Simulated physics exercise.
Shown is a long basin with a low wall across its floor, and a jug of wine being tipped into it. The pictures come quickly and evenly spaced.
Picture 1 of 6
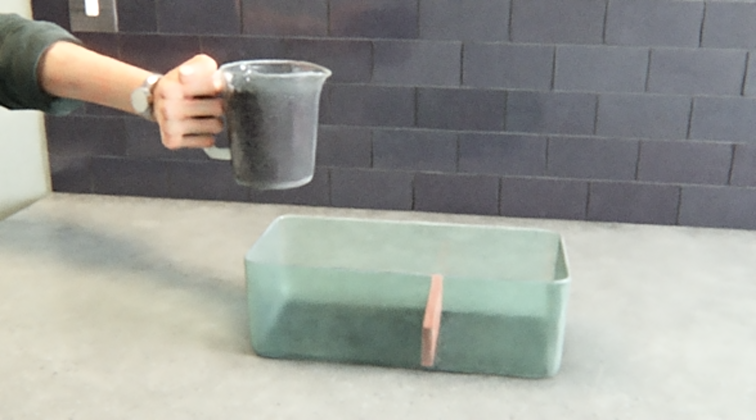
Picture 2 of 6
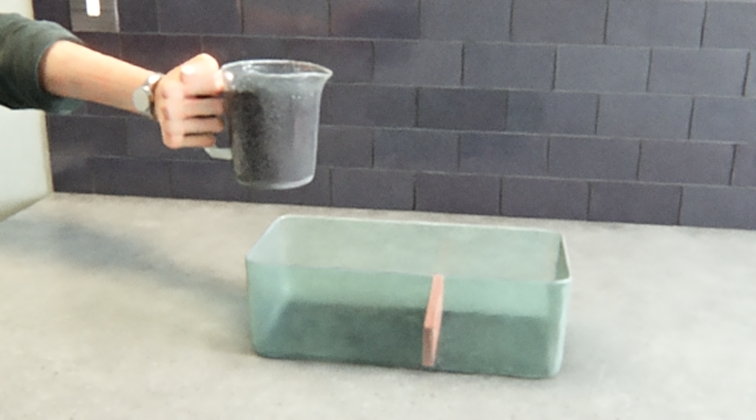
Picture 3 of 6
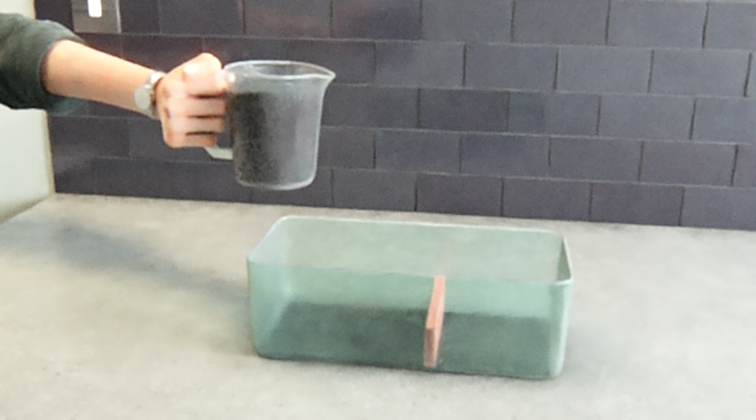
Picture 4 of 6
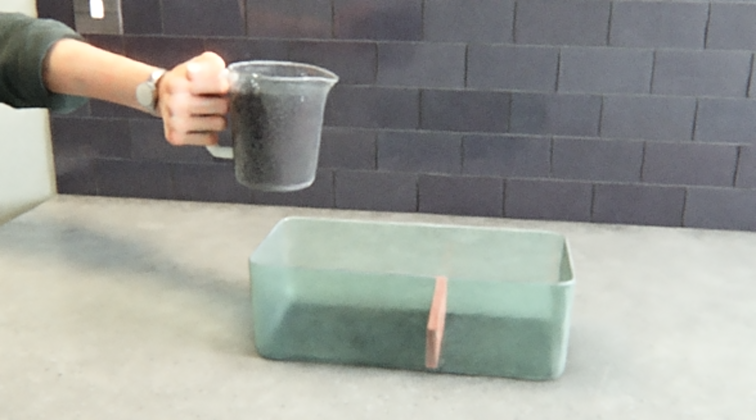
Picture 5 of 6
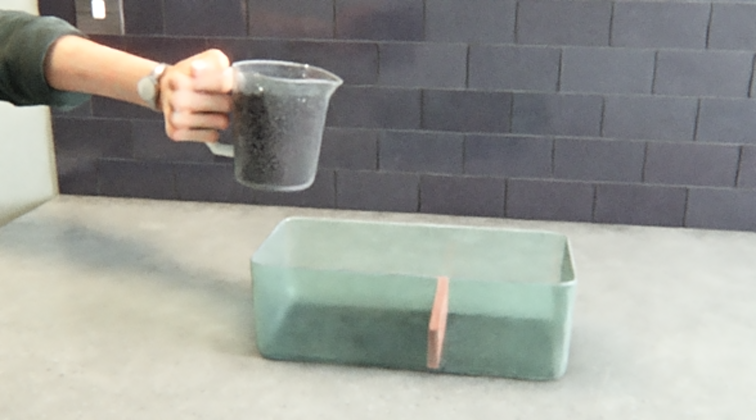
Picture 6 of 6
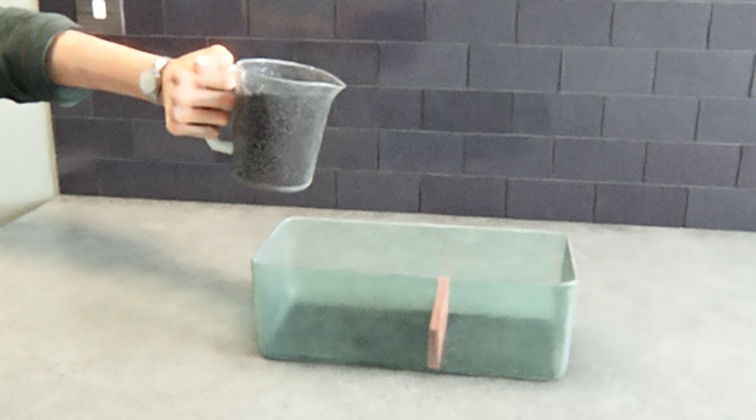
On a pale grey countertop before a wall of dark blue-grey tiles, the view is from the front and slightly above, nearly still. A hand with a wristwatch and dark green sleeve reaches in from the left, holding a clear jug of dark liquid above a long, pale green see-through basin with a low reddish-brown divider inside. The hand holds the jug almost level, then tilts it slightly to the right.
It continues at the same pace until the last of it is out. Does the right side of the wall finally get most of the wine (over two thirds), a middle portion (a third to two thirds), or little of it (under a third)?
It gets little of it.
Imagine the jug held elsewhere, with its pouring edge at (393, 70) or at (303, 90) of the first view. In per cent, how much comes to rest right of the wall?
You'd get around 90 per cent and then around 5 per cent.
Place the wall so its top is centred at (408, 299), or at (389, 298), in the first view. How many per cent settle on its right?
35 per cent first, then 75 per cent.
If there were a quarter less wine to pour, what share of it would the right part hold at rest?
Near 5 %.
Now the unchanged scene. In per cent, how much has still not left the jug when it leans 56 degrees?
It still holds close to 85 per cent at that lean.
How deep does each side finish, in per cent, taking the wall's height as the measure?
Left side roughly 50, right side roughly 0.
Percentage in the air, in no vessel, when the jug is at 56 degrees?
Near 10 %.
A moment on, the jug is tipped part way and 85 per cent is still to pour, 4 is left of the wall and 0 right of it.
Next, the jug is tipped on its side and 38 per cent is still to pour, 43 is left of the wall and 0 right of it.
Then the jug is tipped on its side and 5 per cent is still to pour, 88 is left of the wall and 2 right of it.
Later the jug is tipped on its side and 0 per cent is still to pour, 95 is left of the wall and 3 right of it.
At rest 95 per cent lies left of the wall, 3 right of it and 2 outside.
